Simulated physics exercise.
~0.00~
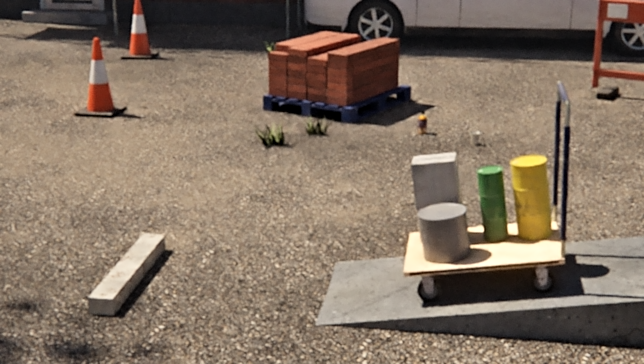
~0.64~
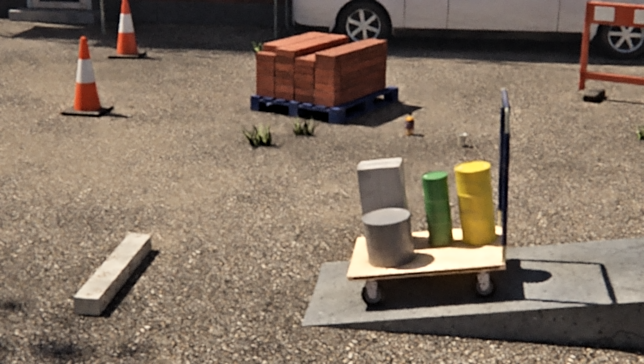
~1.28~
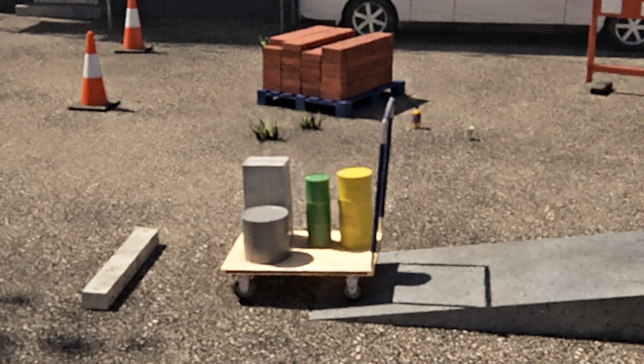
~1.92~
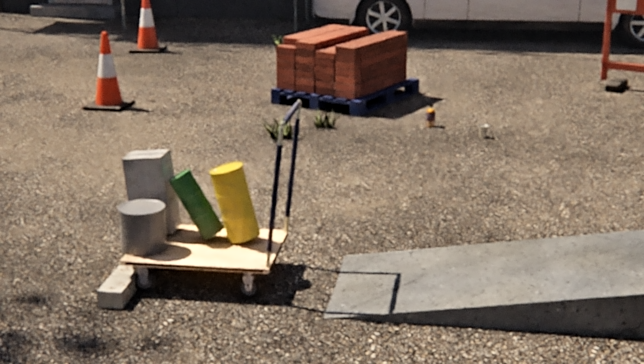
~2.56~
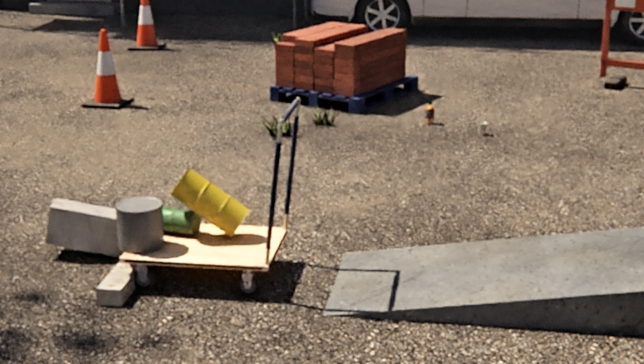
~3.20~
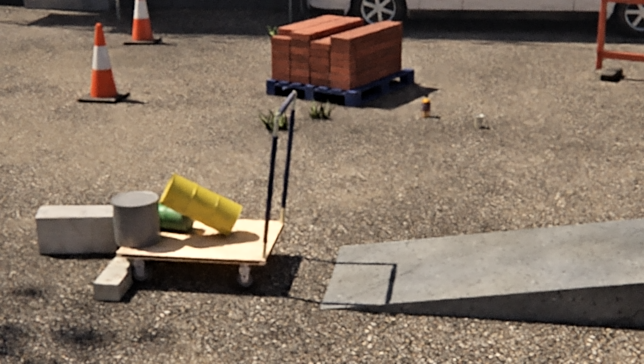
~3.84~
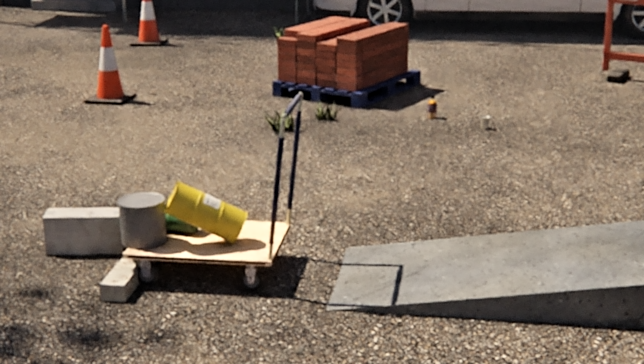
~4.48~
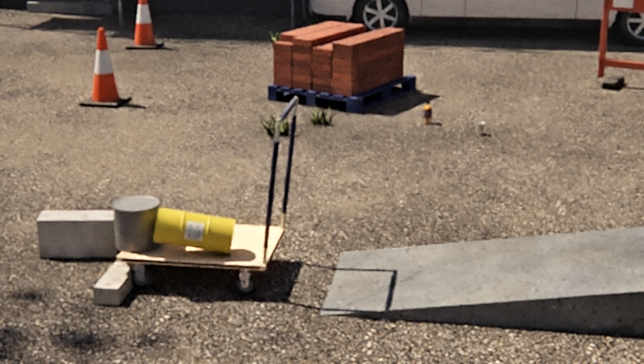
The video shows a trolley carrying a grey pail, white box, green canister and yellow canister rolling left down a ramp and stopping at a kerb, where the box topples off the front and both canisters tip over on the deck while the pail stays upright aboard.
